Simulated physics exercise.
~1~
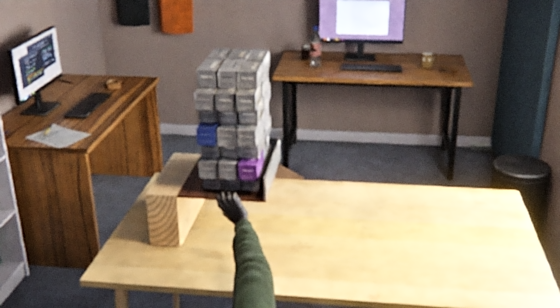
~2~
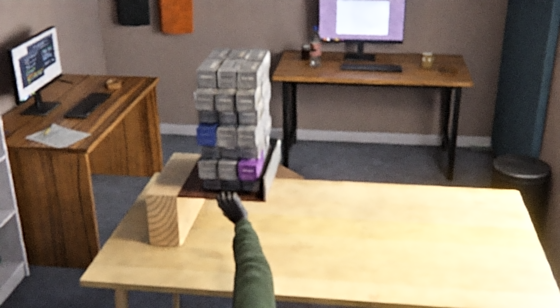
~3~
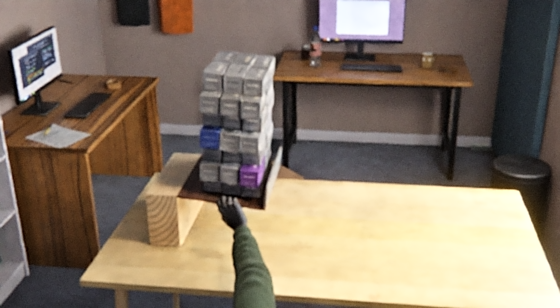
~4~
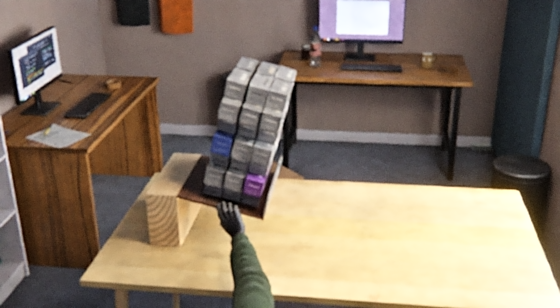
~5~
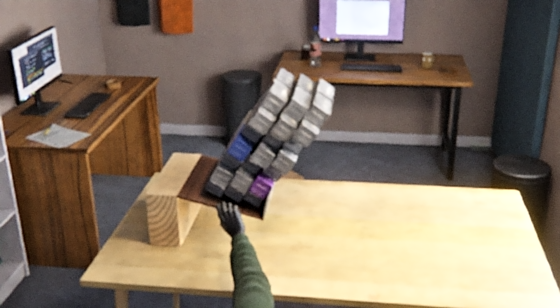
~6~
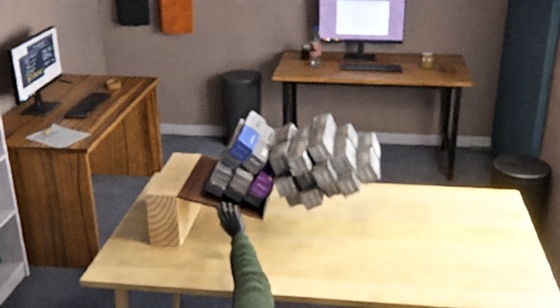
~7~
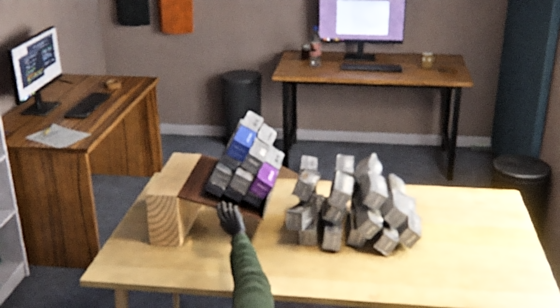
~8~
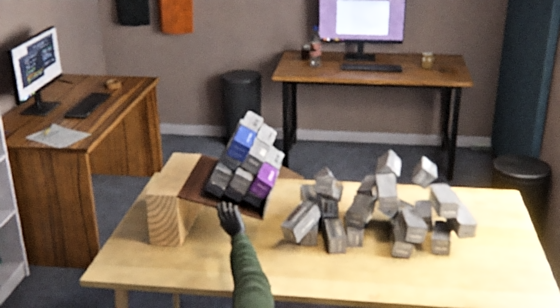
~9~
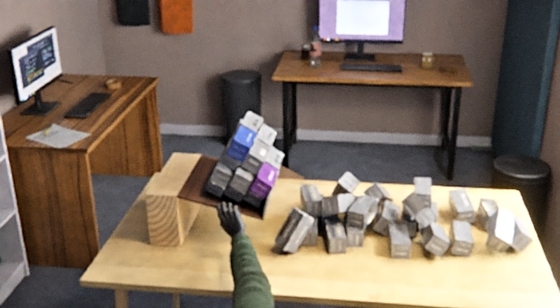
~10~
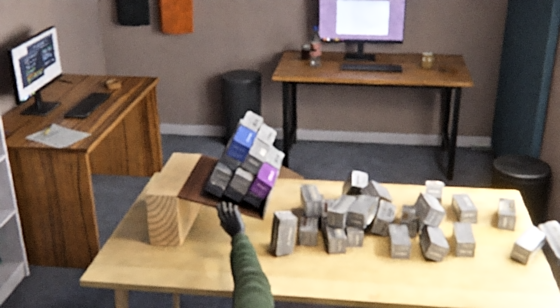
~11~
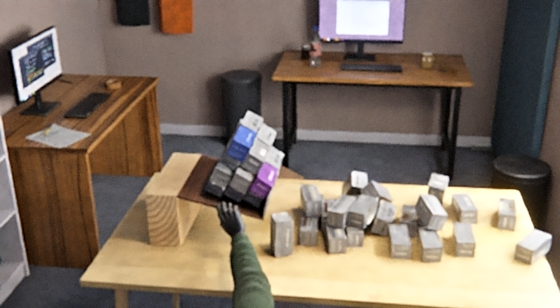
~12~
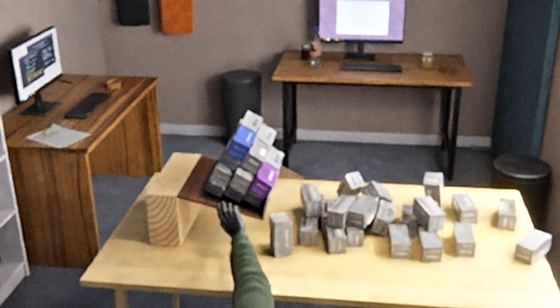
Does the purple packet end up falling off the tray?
No, the purple packet stays on the tray, leaning to the right with the other packets left there.
